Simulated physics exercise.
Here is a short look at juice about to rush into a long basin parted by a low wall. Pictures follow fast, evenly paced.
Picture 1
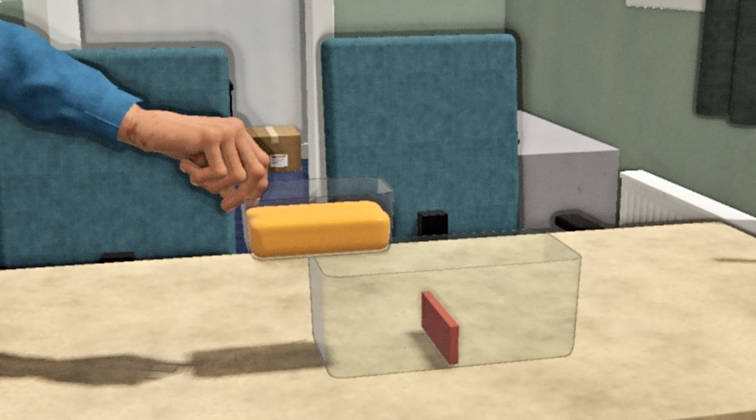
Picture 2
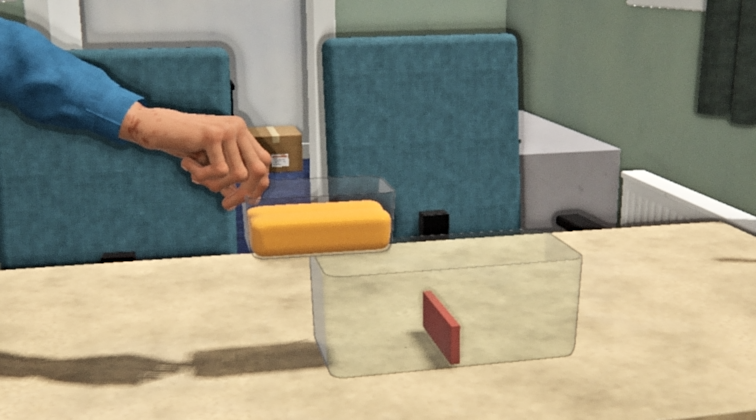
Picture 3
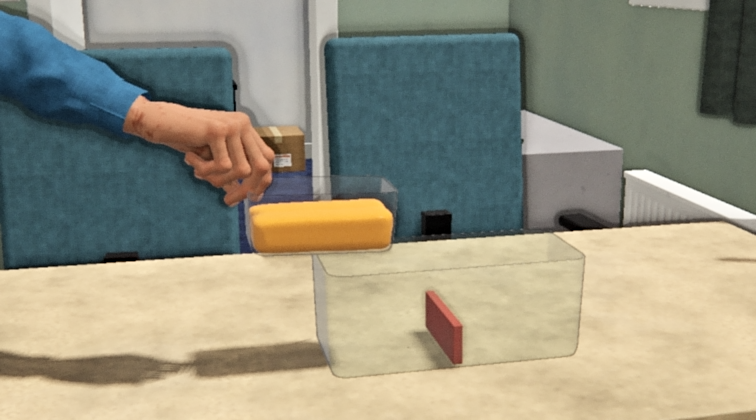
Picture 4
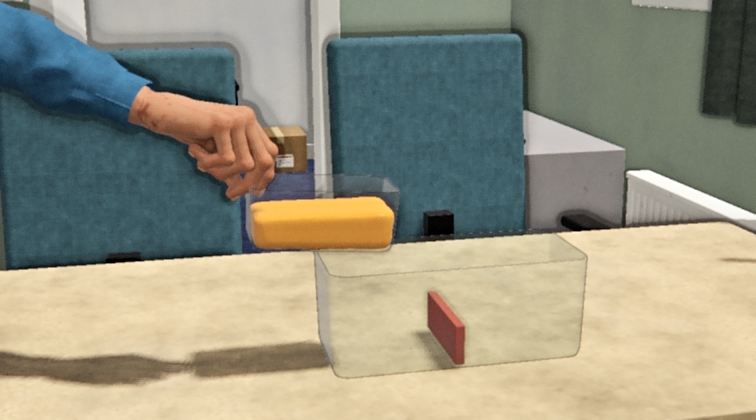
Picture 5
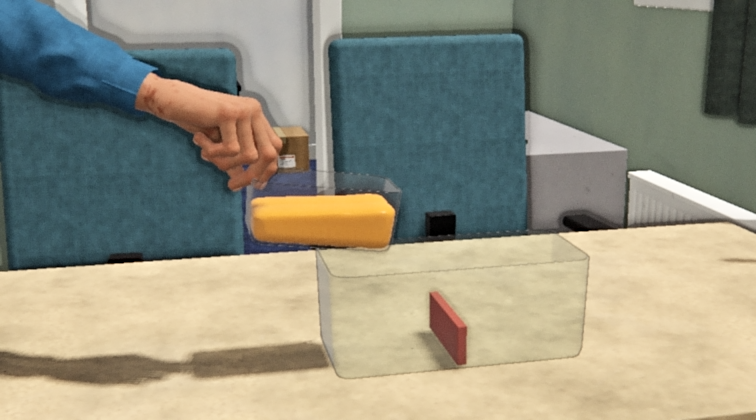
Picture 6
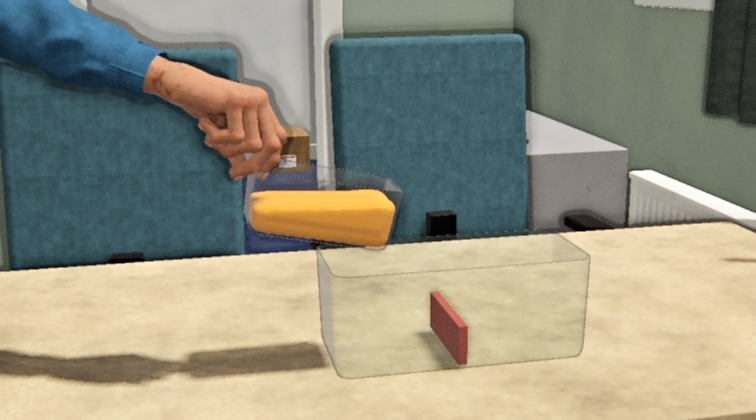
A hand held a clear container of orange juice above a long, see-through basin with a low red wall inside, keeping it nearly level at first, then tilted it slightly toward the right.
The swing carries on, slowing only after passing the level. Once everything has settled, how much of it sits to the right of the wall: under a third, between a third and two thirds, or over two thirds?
The share right of the wall is going to go past two thirds.
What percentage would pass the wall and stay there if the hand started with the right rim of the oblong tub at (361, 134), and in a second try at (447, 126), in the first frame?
One after the other: 65 %, 80 %.
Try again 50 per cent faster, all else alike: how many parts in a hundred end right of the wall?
Around 80 per cent ends up there.
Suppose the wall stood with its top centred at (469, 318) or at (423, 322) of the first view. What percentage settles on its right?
First try: Roughly 40 per cent; second try: 90 per cent.
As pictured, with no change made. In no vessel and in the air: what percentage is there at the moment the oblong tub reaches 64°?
Around 35 in a hundred, more or less.
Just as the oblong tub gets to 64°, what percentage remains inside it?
55 %.
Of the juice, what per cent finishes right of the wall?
It is close to 85 per cent.
A moment on, the oblong tub is tipped part way and 57 per cent is still to pour, 7 is left of the wall and 1 right of it.
Next, the oblong tub is tipped on its side and 12 per cent is still to pour, 8 is left of the wall and 68 right of it.
Then the oblong tub is tipped right over and 1 per cent is still to pour, 12 is left of the wall and 85 right of it.
Later the oblong tub is tipped right over and 0 per cent is still to pour, 14 is left of the wall and 86 right of it.
In the end 14 per cent lies left of the wall, 86 right of it and 1 outside.
